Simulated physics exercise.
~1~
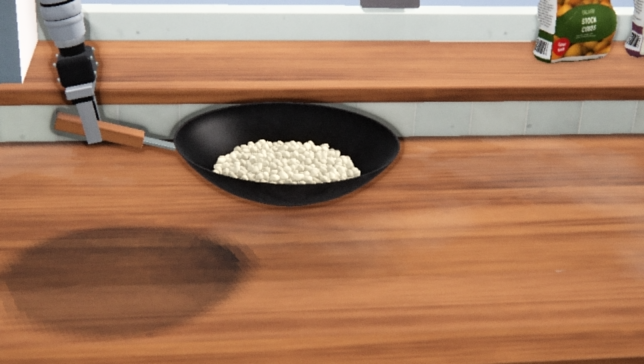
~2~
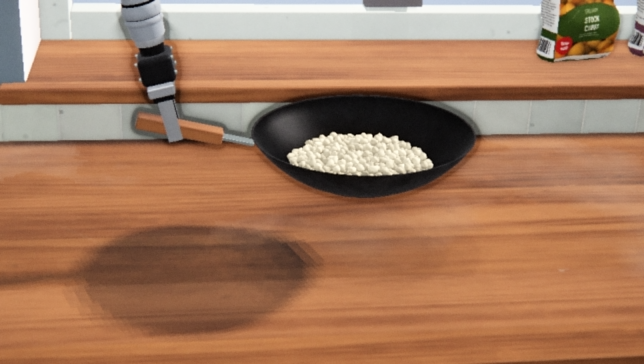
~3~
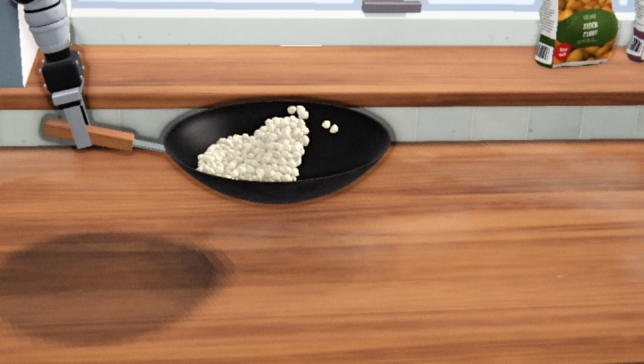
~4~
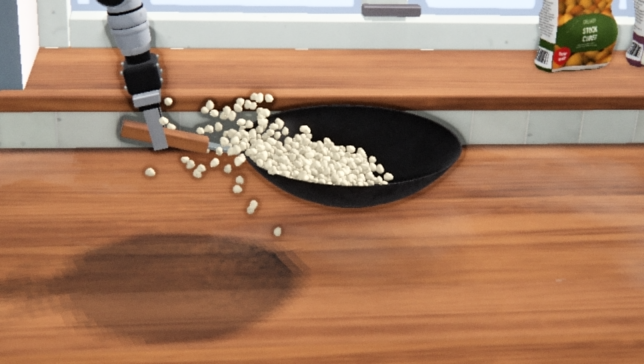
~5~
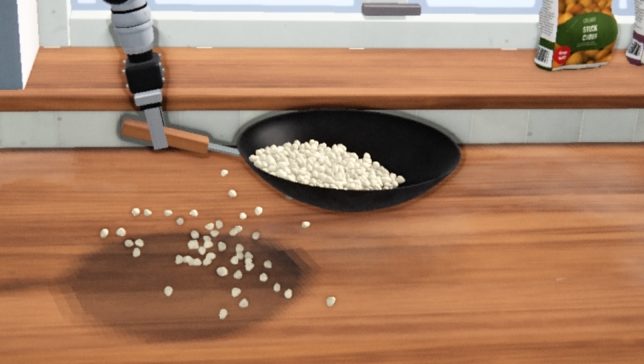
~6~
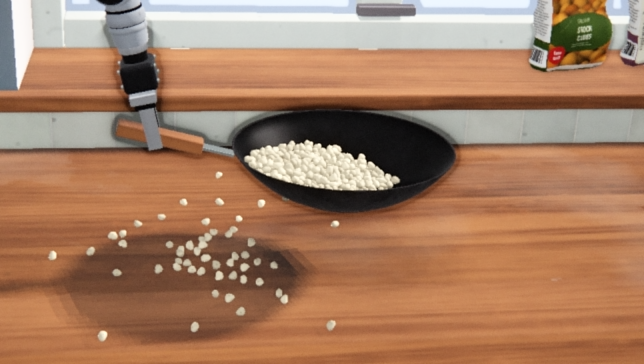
On a wooden kitchen counter seen from the front and slightly above, a grey and black robot gripper holds the wooden handle of a black wok heaped with small cream-coloured beans. A shelf runs behind it, with a green and orange food packet at the upper right. The wok moves right, then swings back left, and the beans bunch up unevenly inside. As it moves right again, a stream of beans spills over the left rim, beside the handle. They drop and scatter across the counter, while the wok ends steady and upright, still holding most of its load.
